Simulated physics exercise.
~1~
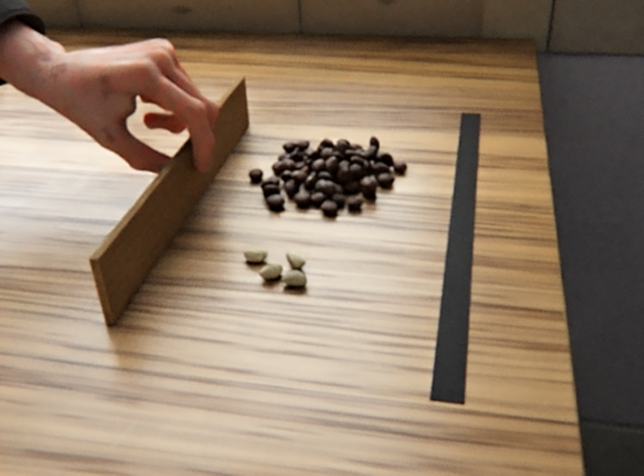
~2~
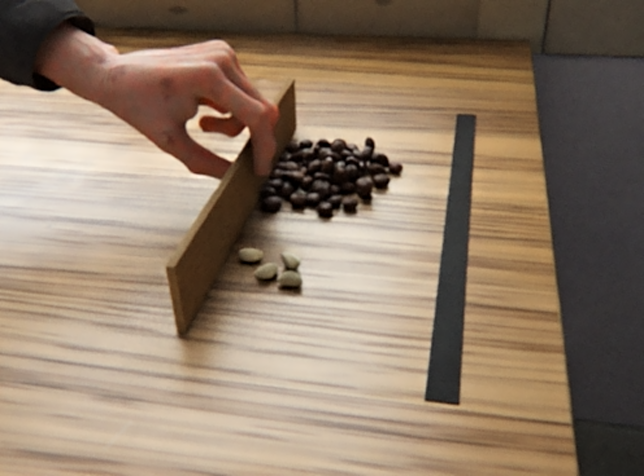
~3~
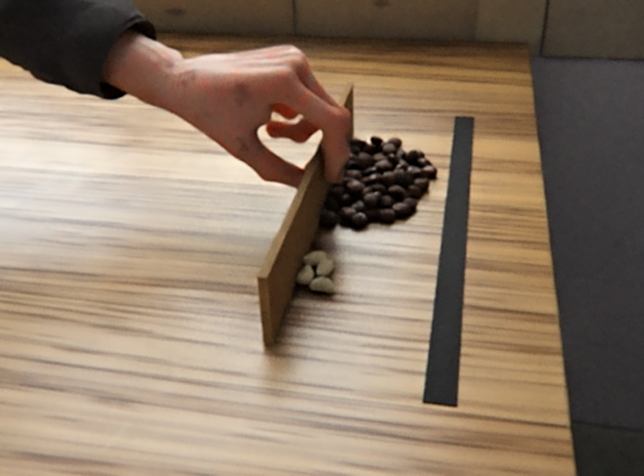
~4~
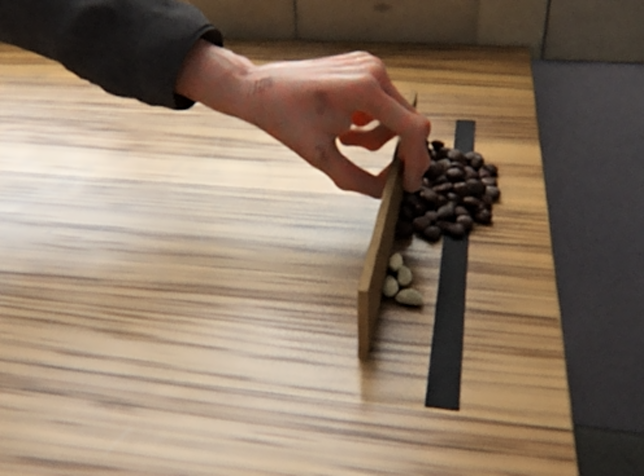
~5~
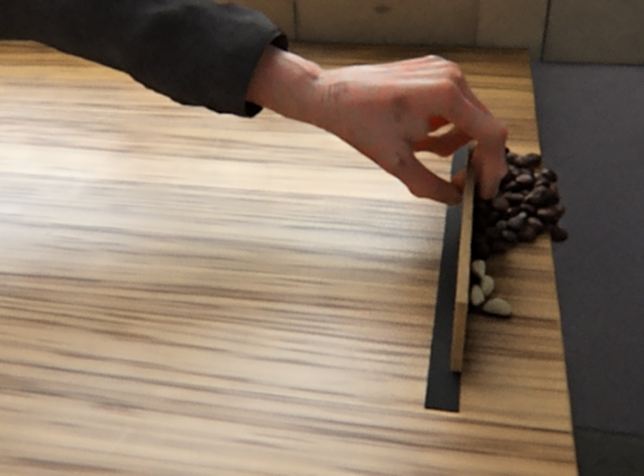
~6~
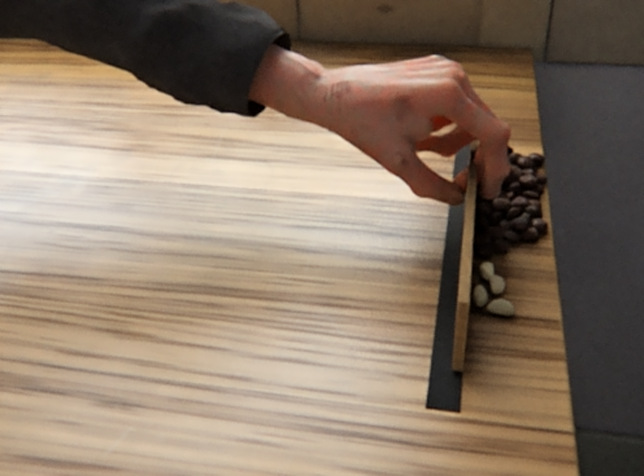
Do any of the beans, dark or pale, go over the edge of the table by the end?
Yes, some of the dark beans in the farther heap go over the edge, but the pale ones nearer the viewer all stay on the table.
